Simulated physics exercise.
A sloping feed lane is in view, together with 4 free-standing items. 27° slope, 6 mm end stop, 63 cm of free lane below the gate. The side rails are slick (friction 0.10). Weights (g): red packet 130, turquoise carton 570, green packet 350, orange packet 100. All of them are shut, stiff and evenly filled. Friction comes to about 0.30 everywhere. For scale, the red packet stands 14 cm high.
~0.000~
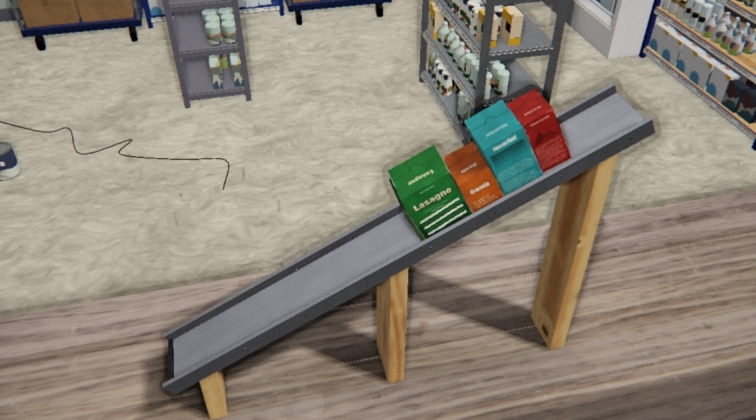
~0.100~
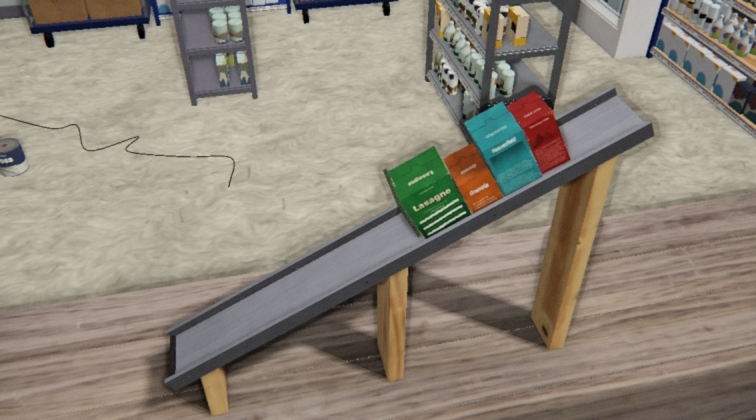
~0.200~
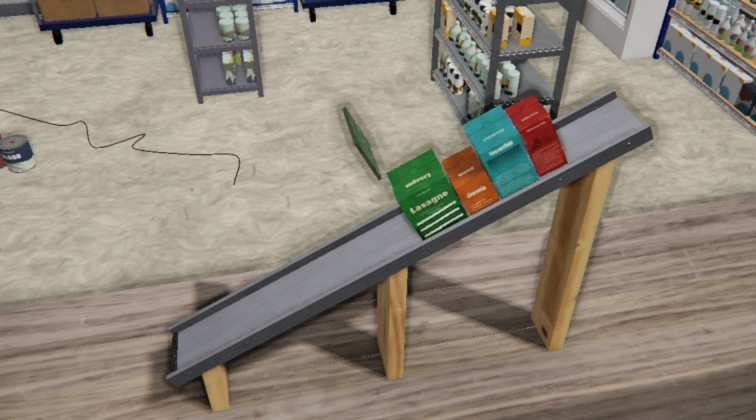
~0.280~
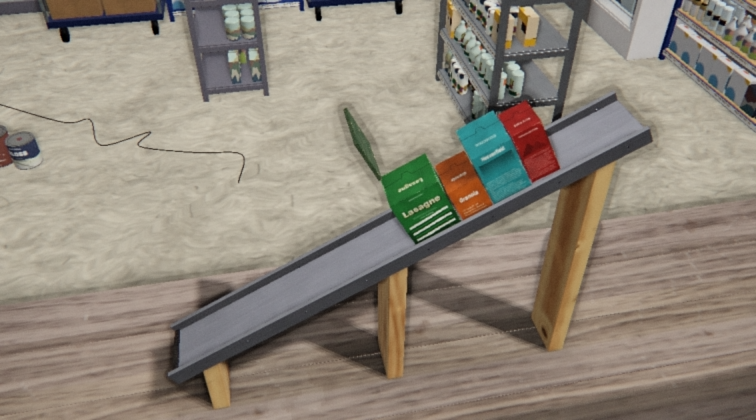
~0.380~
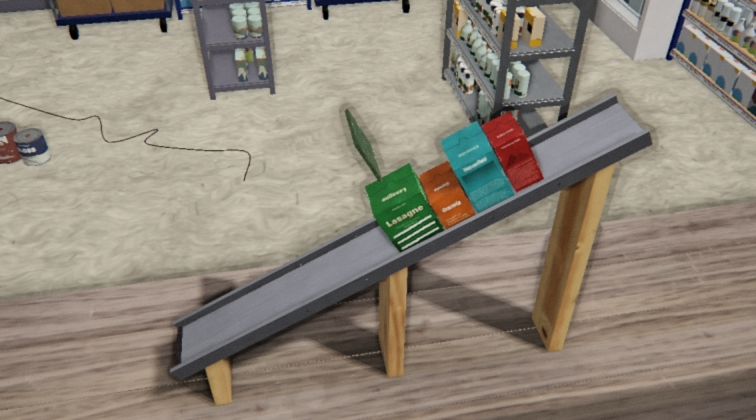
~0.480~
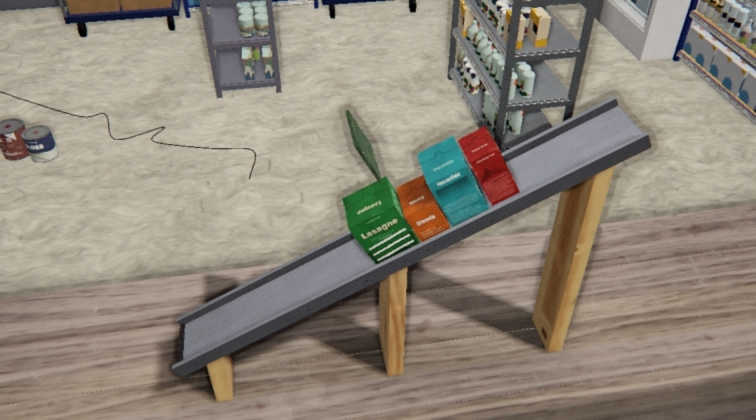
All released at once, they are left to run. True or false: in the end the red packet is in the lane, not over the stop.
True.
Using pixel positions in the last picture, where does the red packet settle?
End position: Roughly (276, 268).
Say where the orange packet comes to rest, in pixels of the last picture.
Around (224, 308).
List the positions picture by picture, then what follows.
In the first frame, gate shut; red packet (539, 131); turquoise carton (504, 149).
In the second frame, orange packet (473, 179); turquoise carton (504, 151).
In the third frame, leader 62 cm from the stop; green packet (428, 196); orange packet (471, 181).
In the fourth frame, leader 61 cm from the stop; turquoise carton (494, 159); green packet (421, 200).
In the fifth frame, leader 57 cm from the stop; green packet (405, 209); orange packet (447, 196).
In the sixth frame, leader 51 cm from the stop; red packet (489, 166); green packet (381, 221).
After 0.58 s, leader 43 cm from the stop; red packet near (458, 182).
After 0.78 s, leader 23 cm from the stop; red packet near (373, 224).
After 0.88 s, leader 9 cm from the stop; red packet near (321, 251).
After 0.98 s, red packet tipped 11° from how it sat near (271, 273); turquoise carton tipped 11° from how it sat; orange packet tipped 11° from how it sat.
At rest (1.7 s), all 4 in the lane. In the last view, red packet near (276, 268).
